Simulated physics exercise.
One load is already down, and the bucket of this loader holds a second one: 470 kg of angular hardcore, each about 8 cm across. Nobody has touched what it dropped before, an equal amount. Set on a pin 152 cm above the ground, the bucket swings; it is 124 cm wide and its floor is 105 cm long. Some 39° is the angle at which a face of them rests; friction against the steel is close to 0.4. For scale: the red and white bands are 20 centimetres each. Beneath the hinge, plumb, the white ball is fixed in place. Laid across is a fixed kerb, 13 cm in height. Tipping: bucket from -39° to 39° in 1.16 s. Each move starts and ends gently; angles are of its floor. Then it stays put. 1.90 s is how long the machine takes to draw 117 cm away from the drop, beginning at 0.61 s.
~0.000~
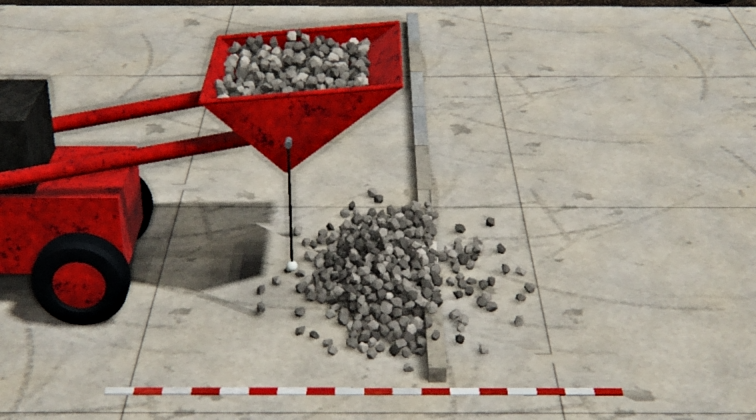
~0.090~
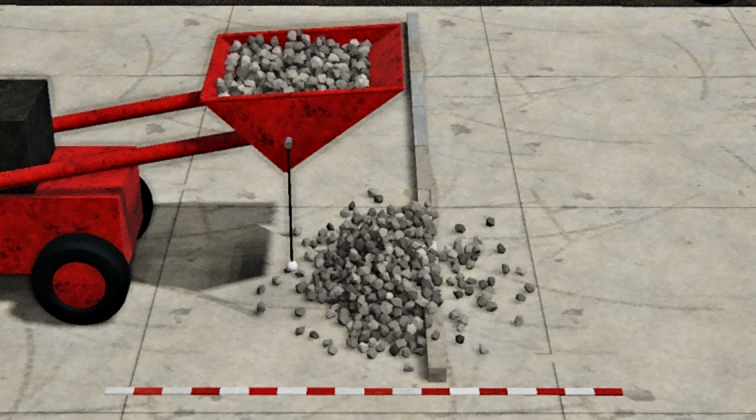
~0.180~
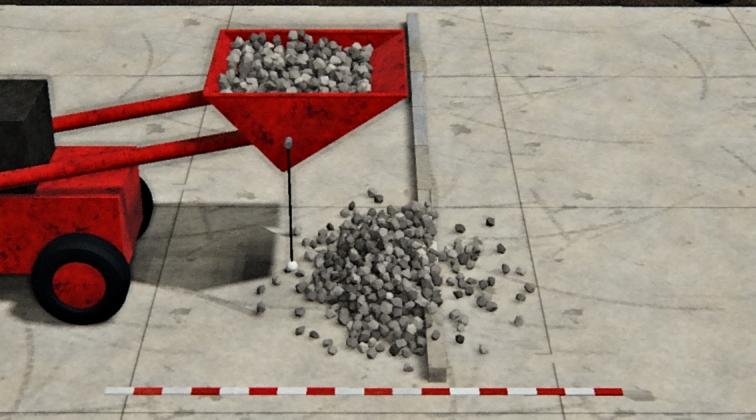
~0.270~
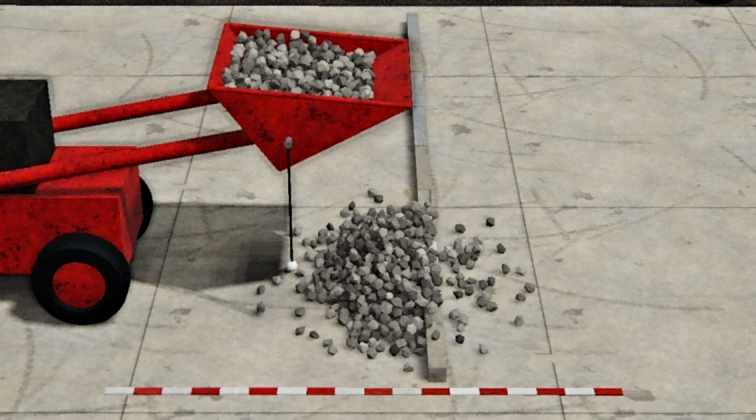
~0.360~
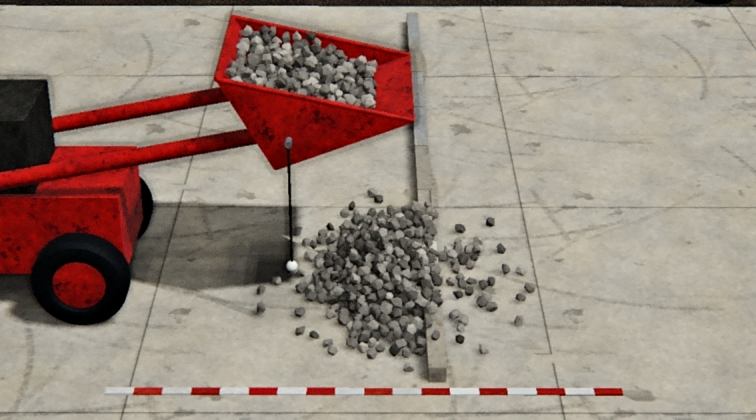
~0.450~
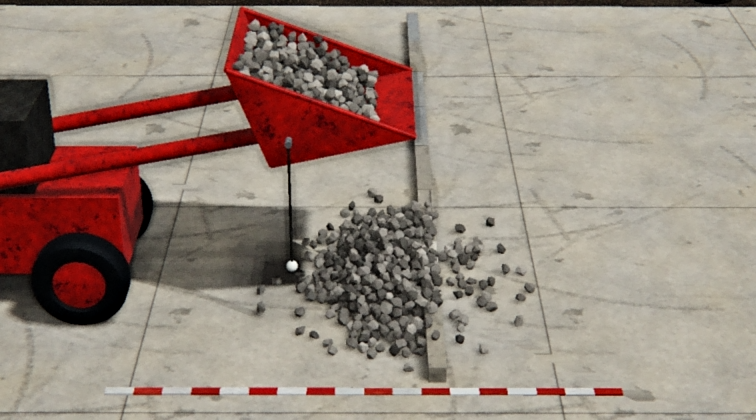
A red loader with black wheels stands at the left on a pale slab floor, seen from the side and slightly above by a still camera. Its arms hold a red bucket of grey stones above a loose stone heap straddling a narrow kerb, with a red-and-white strip in front. The bucket starts almost still, then tilts clockwise increasingly quickly, its right edge lowering, stones still inside.
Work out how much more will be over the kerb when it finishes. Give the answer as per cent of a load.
Around 7 out of 100.
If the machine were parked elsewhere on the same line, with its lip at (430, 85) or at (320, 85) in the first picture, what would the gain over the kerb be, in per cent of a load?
First place about 25 %, second about 0 %.
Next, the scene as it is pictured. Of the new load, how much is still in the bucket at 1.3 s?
Close to 55 in a hundred.
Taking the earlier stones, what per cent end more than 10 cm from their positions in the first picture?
The answer is about 5 per cent.
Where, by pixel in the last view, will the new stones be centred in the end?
Their centre ends up near (346, 262).
After 0.9 s the floor is at 27°; in per cent of one load, 100 in the bucket, 93 on this side of the kerb, 7 over the kerb; the foremost stones are at (510, 274).
After 1.3 s the floor is at 39°; in per cent of one load, 54 in the bucket, 140 on this side of the kerb, 7 over the kerb; the foremost stones are at (510, 274).
After 3.0 s the floor is at 39°; in per cent of one load, 0 in the bucket, 186 on this side of the kerb, 14 over the kerb; the foremost stones are at (513, 280).
After 5.7 s the floor is at 39°; in per cent of one load, 0 in the bucket, 186 on this side of the kerb, 14 over the kerb; the foremost stones are at (513, 280). Net gain over the kerb, 7.
